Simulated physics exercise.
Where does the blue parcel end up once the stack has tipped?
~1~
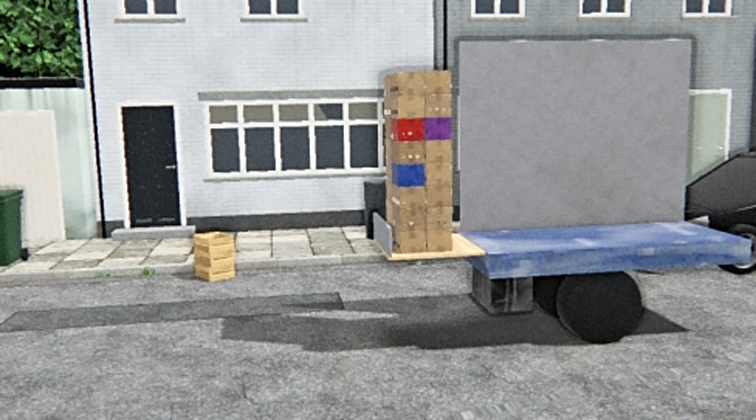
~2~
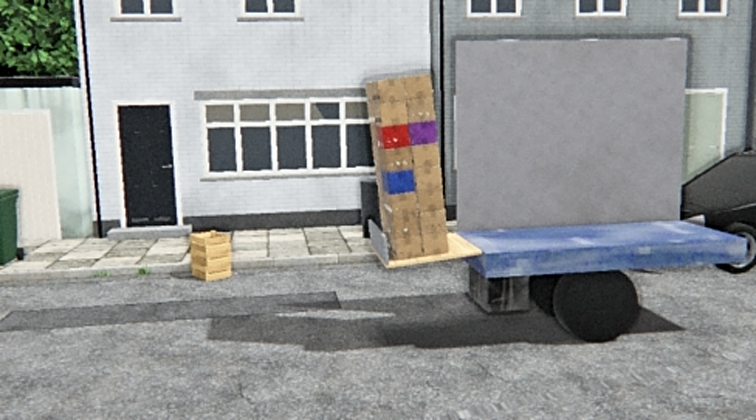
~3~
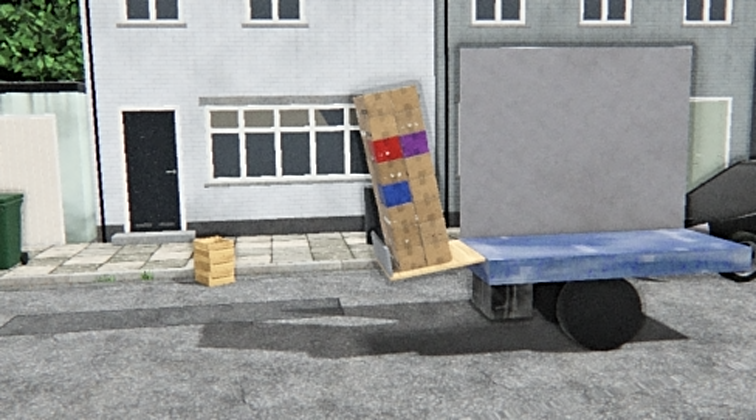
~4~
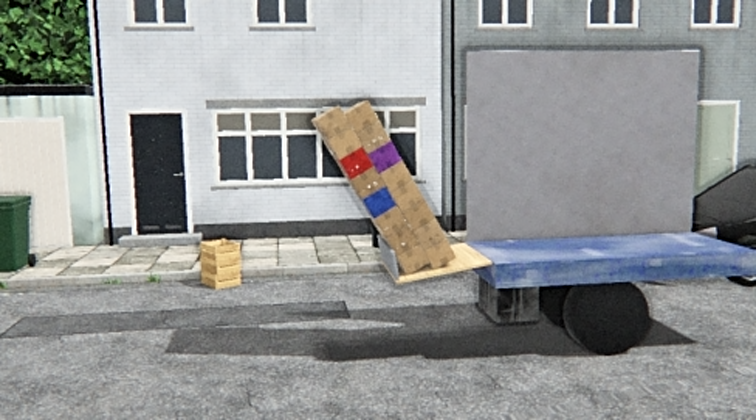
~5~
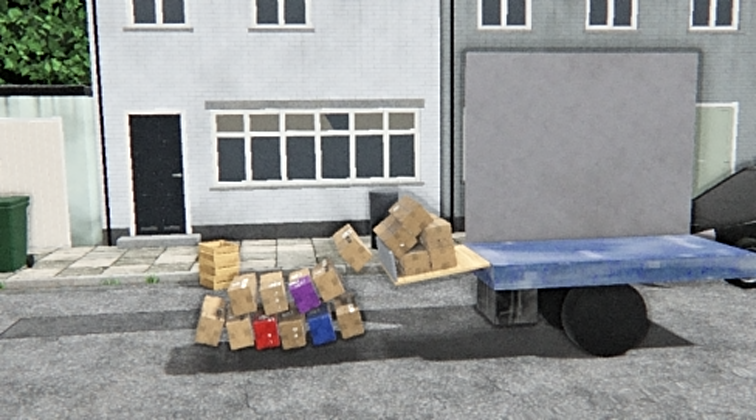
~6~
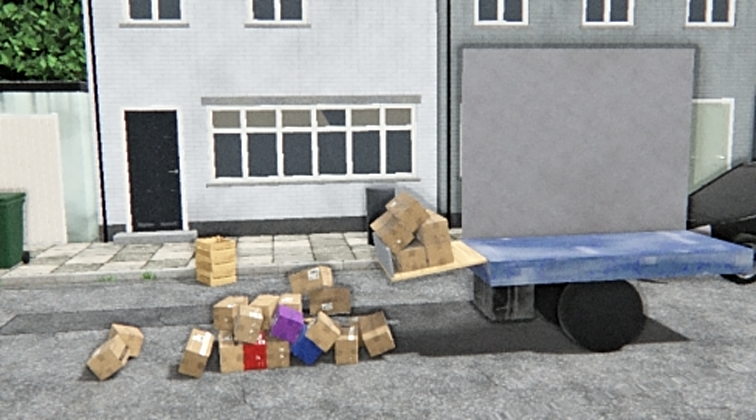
It drops off the platform and ends up on the road, among the other spilled parcels.
